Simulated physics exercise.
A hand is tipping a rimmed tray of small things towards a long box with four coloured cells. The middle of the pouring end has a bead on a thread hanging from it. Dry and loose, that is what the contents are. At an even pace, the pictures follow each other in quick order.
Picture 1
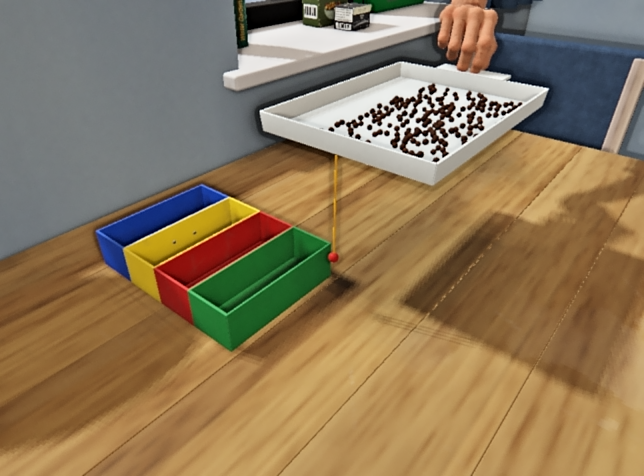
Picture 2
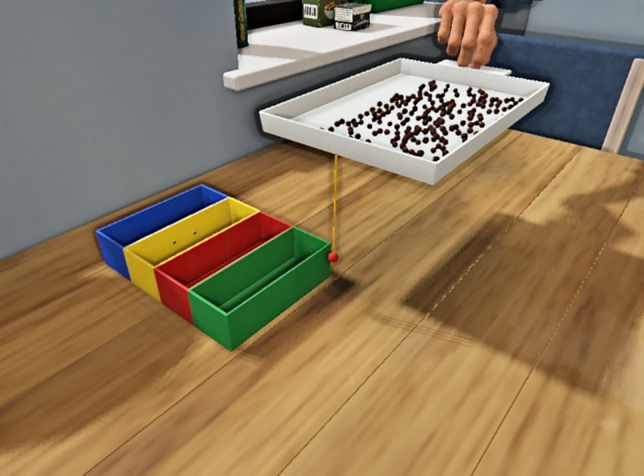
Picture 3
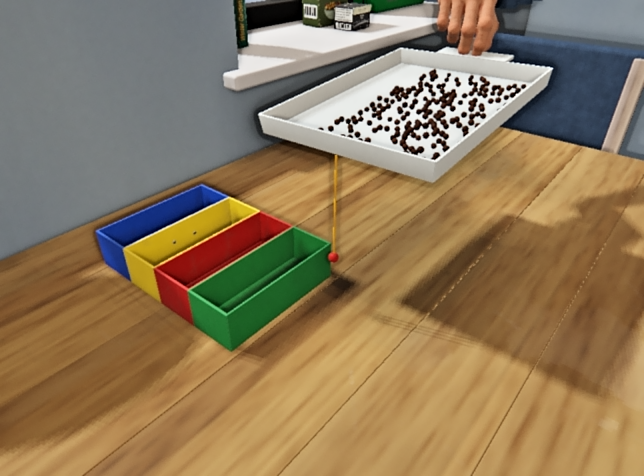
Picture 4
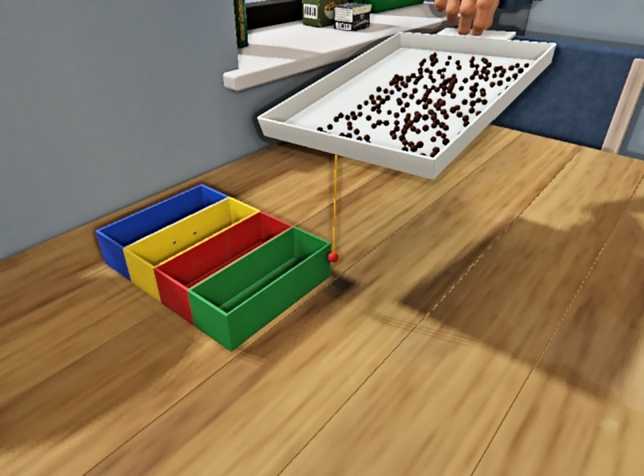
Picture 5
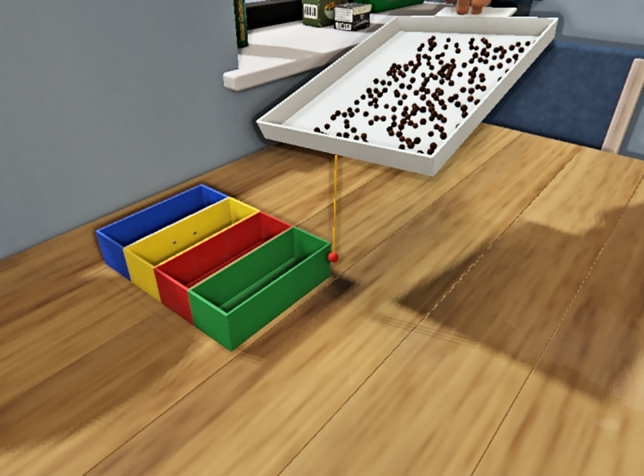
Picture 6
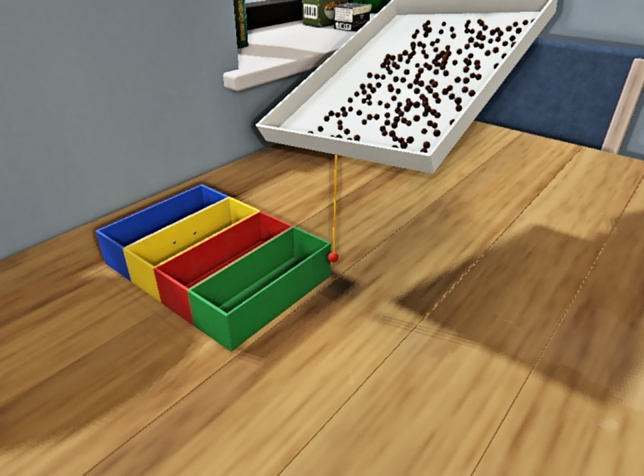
We see a hand holding a white rimmed tray of small dark berries above a wooden table, beside a box with blue, yellow, red and green cells; the tray's far end steadily rises as the berries shift slightly across it.
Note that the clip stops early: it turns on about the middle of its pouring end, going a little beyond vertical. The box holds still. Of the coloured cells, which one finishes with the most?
The green cell finishes with the most.
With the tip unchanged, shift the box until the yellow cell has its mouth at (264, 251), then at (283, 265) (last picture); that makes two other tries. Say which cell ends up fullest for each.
Try one: The cell in yellow; try two: The cell in blue.
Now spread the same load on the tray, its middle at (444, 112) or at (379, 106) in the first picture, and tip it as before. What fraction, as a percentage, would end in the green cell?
Try 1: 60 %; try 2: 50 %.
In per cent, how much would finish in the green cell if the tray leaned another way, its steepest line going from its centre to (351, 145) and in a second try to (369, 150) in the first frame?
It comes to about 30 per cent the first time and about 0 per cent the second.
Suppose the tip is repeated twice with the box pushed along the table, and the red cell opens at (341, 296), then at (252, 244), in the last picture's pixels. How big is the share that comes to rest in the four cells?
Around 90 per cent for the first position, around 90 per cent for the second.
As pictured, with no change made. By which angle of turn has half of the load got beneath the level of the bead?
Around 115°, give or take.
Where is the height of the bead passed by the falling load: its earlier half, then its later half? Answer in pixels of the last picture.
Starting near (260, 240), moving on to near (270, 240).
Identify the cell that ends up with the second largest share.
The cell in red.
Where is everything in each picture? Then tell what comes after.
The first picture shows corners of the pouring end at (263, 111) and (436, 162), level; middle of the load at (424, 119), allspice berries; bead on its thread at (334, 257); blue cell at (114, 253); yellow cell at (142, 272); red cell at (174, 293); green cell at (210, 317).
The second picture shows corners of the pouring end at (263, 112) and (436, 162), level; middle of the load at (424, 117).
The third picture shows corners of the pouring end at (262, 114) and (435, 160), tipped barely, lowest at the left corner; middle of the load at (425, 110).
The fourth picture shows corners of the pouring end at (261, 117) and (433, 157), tipped a little, lowest at the left corner; middle of the load at (424, 99).
The fifth picture shows corners of the pouring end at (260, 121) and (431, 155), tipped clearly, lowest at the left corner; middle of the load at (422, 89).
The sixth picture shows corners of the pouring end at (259, 124) and (429, 153), tipped clearly, lowest at the left corner; middle of the load at (416, 82), nearly all on the move; blue cell at (114, 253); yellow cell at (142, 272); red cell at (174, 293); green cell at (210, 317).
Soon, tray tipped steeply; most on the tray; a stray few in the red cell; a stray few in the green cell; a small part falling or outside the box.
A while on, tray tipped past a quarter turn; about half on the tray; about a quarter in the green cell; a small part in the red cell; a stray few in the yellow cell; about a quarter falling or outside the box.
Towards the end, tray tipped past a quarter turn; about half in the green cell; about a third in the red cell; a stray few in the yellow cell; about a quarter falling or outside the box.
Finally, tray tipped past a quarter turn; about half in the green cell; about a third in the red cell; a stray few in the yellow cell; none in the blue cell; about a quarter outside the box.
